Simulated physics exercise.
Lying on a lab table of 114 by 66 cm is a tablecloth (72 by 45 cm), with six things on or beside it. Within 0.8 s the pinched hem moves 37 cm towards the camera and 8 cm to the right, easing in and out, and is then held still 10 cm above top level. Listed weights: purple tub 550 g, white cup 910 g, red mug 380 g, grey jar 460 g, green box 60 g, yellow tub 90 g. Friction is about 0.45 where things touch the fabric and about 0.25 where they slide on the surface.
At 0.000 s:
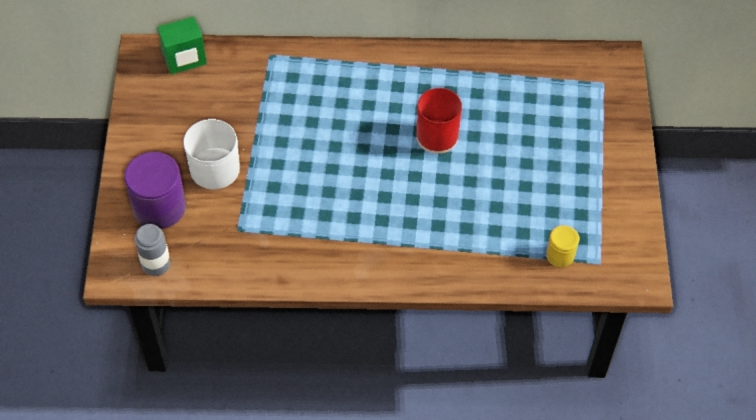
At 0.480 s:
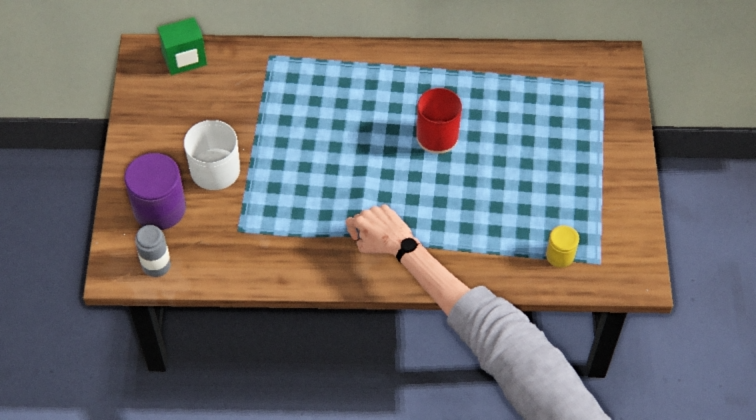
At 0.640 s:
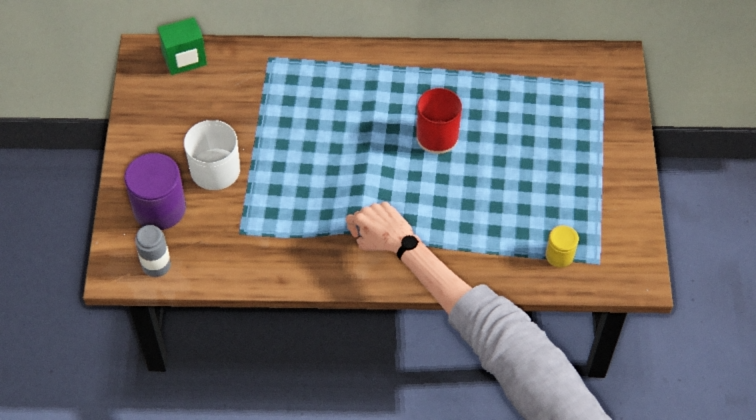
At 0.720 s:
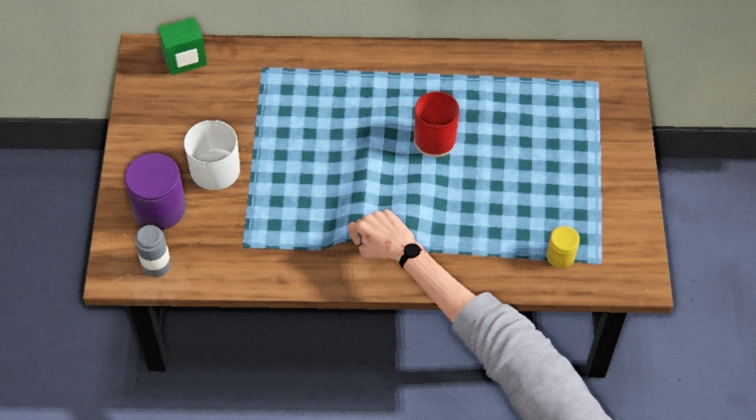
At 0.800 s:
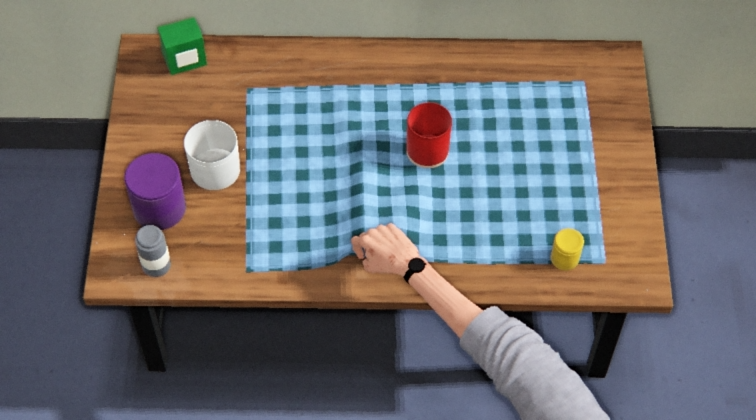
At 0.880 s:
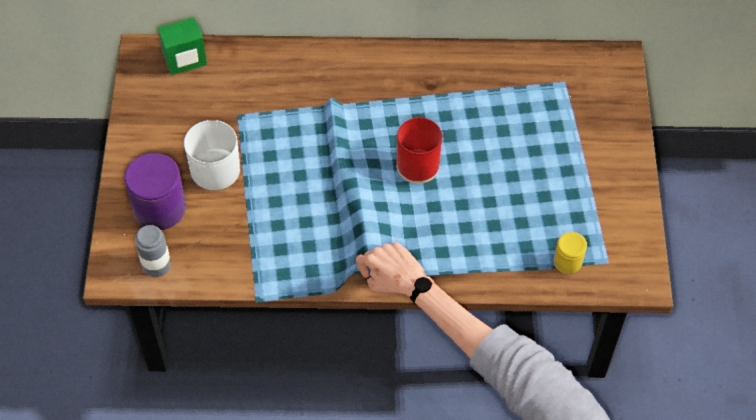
In the video, a hand reaches in, pinches the near hem of a checkered tablecloth on a wooden table and drags it toward the camera, wrinkling it and carrying the red mug along while the yellow tub shifts slightly.
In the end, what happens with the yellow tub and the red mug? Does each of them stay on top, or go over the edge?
Yellow tub: Lost; red mug: Lost.
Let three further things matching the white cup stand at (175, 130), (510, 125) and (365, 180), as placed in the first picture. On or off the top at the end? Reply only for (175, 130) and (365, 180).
So the first copy ends up on top, while the second copy ends up below.
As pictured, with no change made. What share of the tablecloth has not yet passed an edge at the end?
Share within the edges: Approx. 0 %.
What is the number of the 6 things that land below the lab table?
2 in all.
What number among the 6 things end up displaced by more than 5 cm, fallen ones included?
The count is 2.
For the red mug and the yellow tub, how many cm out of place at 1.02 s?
The red mug is 20 cm out, the yellow tub 4 cm.
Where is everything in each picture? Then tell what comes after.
In the first frame, yellow tub (565, 237); red mug (440, 105); tablecloth corners (237, 231) (270, 55) (603, 83) (600, 264).
In the second frame, tablecloth corners (238, 232) (270, 55); grip (357, 238).
In the third frame, tablecloth corners (239, 234) (269, 57); grip (357, 235).
In the fourth frame, red mug (437, 109); tablecloth corners (243, 247) (262, 68); grip (359, 243).
In the fifth frame, red mug (430, 120); yellow tub (569, 240); tablecloth corners (246, 272) (247, 89); grip (363, 257).
In the sixth frame, yellow tub (572, 244); red mug (420, 135); tablecloth corners (256, 302) (238, 115) (565, 82) (608, 263); grip (368, 276).
After 1.0 s, 90 % of the tablecloth is still over the top; red mug 18 cm off its start, yellow tub 4 cm off its start.
After 1.1 s, 75 % of the tablecloth is still over the top; red mug 27 cm off its start, yellow tub 7 cm off its start.
After 1.3 s, 60 % of the tablecloth is still over the top; red mug 35 cm off its start at (375, 245), yellow tub 9 cm off its start at (556, 278).
After 1.4 s, 50 % of the tablecloth is still over the top; red mug 40 cm off its start, yellow tub 14 cm off its start.
After 3.0 s, 0 % of the tablecloth is still over the top; red mug over the edge, yellow tub over the edge.
